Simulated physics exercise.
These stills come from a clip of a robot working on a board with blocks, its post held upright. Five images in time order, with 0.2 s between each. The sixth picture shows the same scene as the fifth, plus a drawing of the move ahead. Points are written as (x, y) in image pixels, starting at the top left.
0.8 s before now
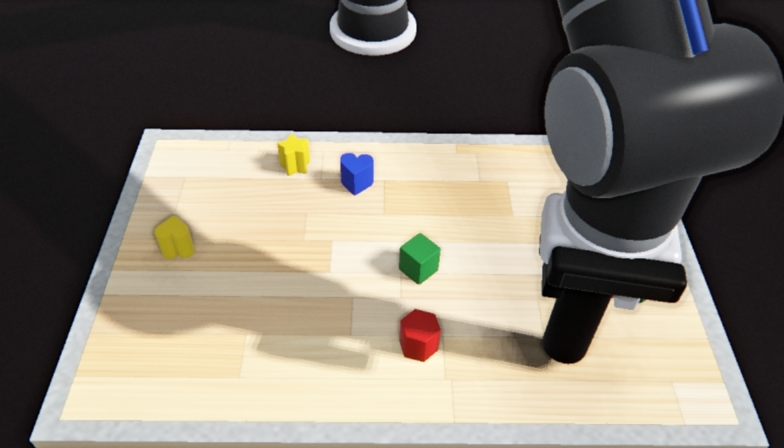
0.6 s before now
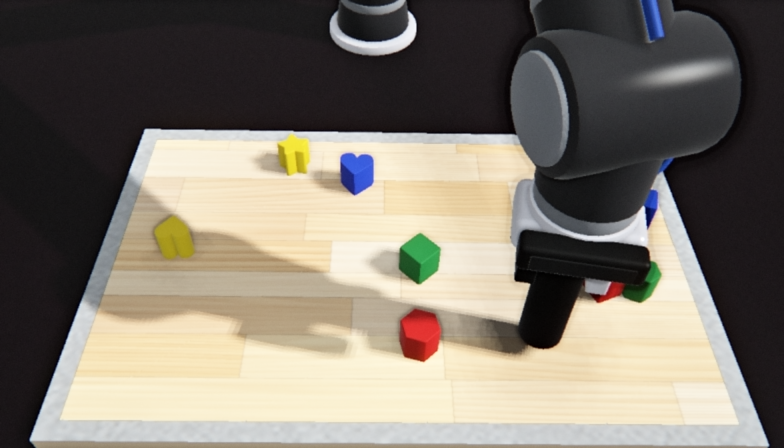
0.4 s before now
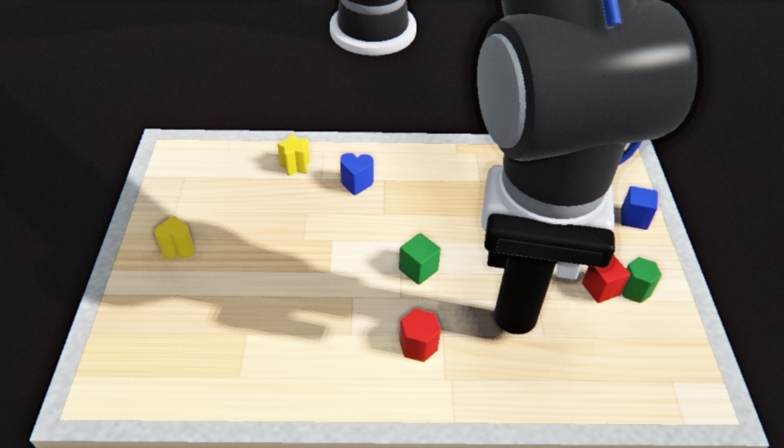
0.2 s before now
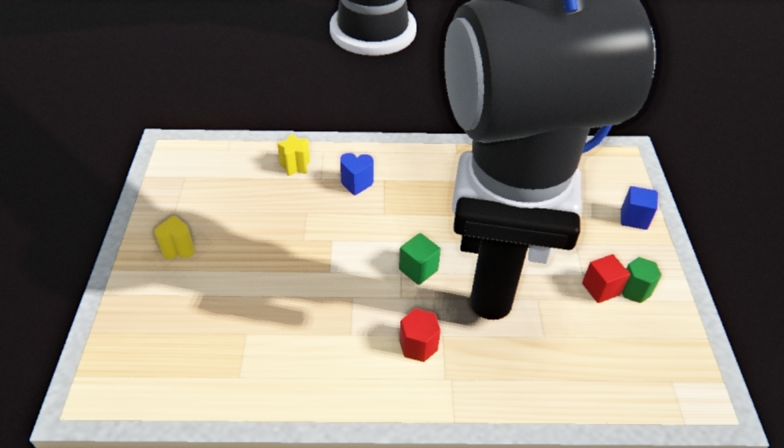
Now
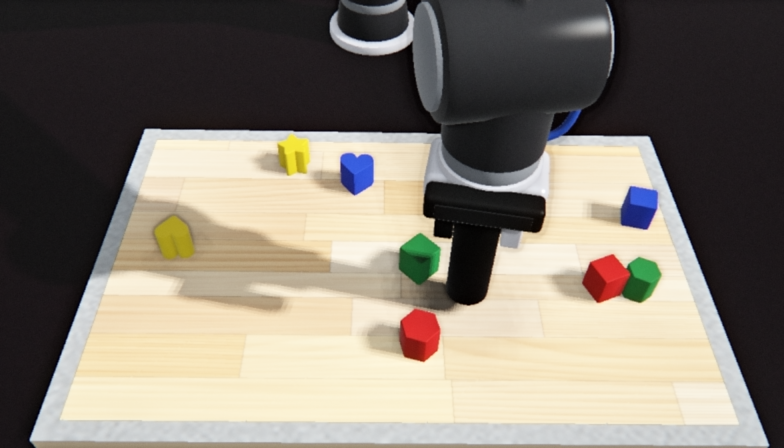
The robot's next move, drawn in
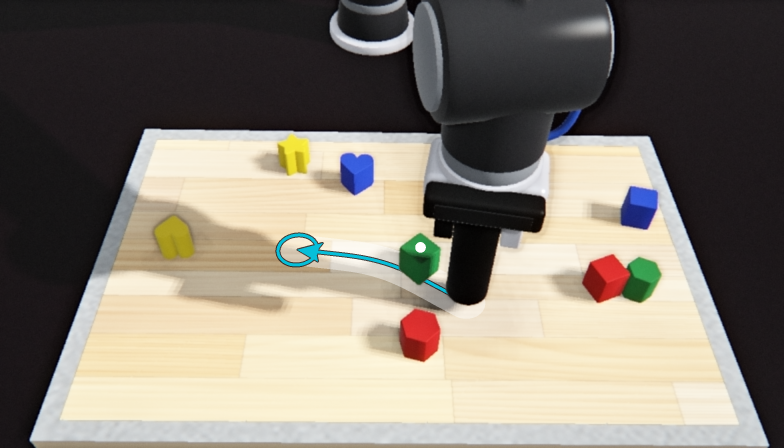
A robot arm glides left and slightly away over a wooden board while the blocks stay still.
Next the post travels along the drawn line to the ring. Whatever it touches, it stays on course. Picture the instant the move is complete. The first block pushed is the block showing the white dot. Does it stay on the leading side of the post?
In the end it is beside or behind the post.
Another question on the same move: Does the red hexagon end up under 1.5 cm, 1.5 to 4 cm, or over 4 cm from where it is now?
The move is short, under 1.5 cm.
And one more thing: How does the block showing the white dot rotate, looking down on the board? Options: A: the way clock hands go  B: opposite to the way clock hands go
A
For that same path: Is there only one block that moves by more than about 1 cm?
I believe so.
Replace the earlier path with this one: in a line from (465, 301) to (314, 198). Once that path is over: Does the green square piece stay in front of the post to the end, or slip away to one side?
Pushed ahead.
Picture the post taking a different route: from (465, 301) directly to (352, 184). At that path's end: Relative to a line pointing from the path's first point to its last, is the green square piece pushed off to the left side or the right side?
It goes left.
Drawn move, from (465, 301) by way of (412, 274) and (356, 257) to (298, 250); the dot is on the green square piece.
On the path given first. One third of the way, post (412, 261); green square piece (393, 228), turned 20° clockwise.
Two thirds of the way, post (355, 244); green square piece (372, 210), turned 55° clockwise.
At the end, post (296, 237); green square piece (372, 210), turned 55° clockwise; red hexagon still.
